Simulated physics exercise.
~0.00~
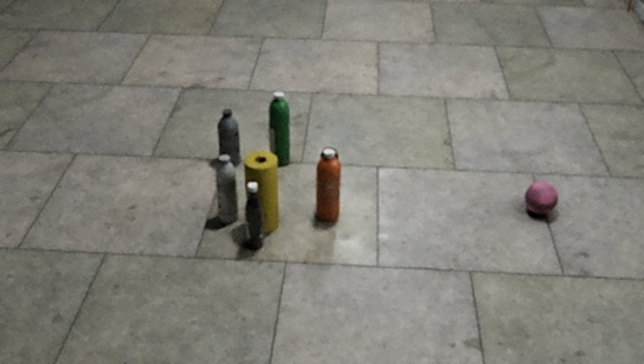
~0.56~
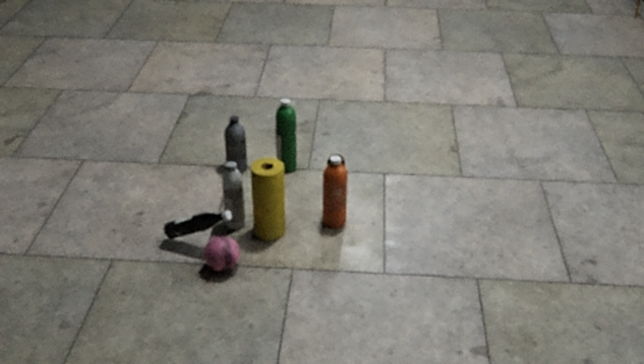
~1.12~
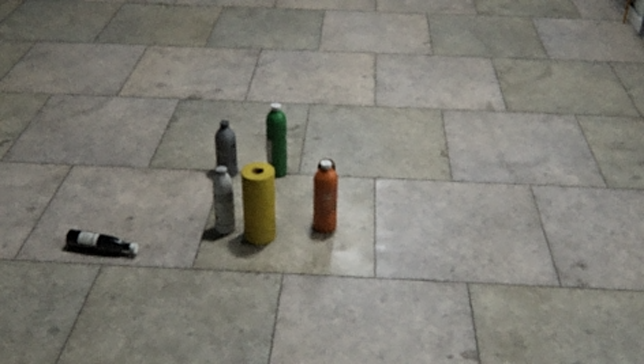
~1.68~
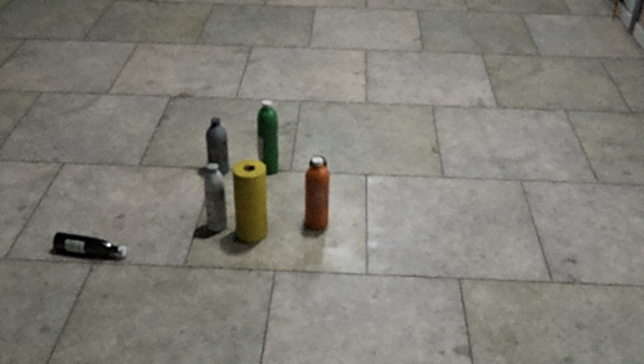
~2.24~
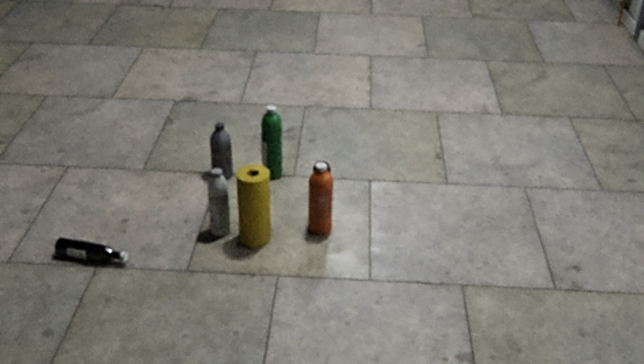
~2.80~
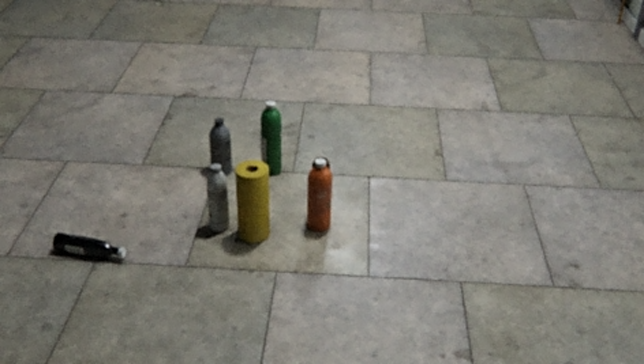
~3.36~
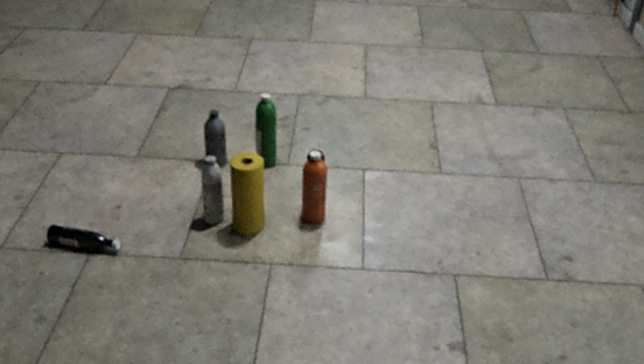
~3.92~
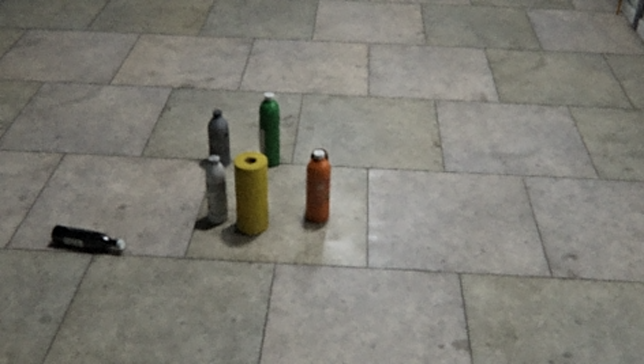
On a grey tiled floor, a pink ball rolls left from the right side toward a loose group of bottles and a yellow roll, knocks over the black bottle in front and leaves view. The black bottle ends lying to the left, while the others remain upright.
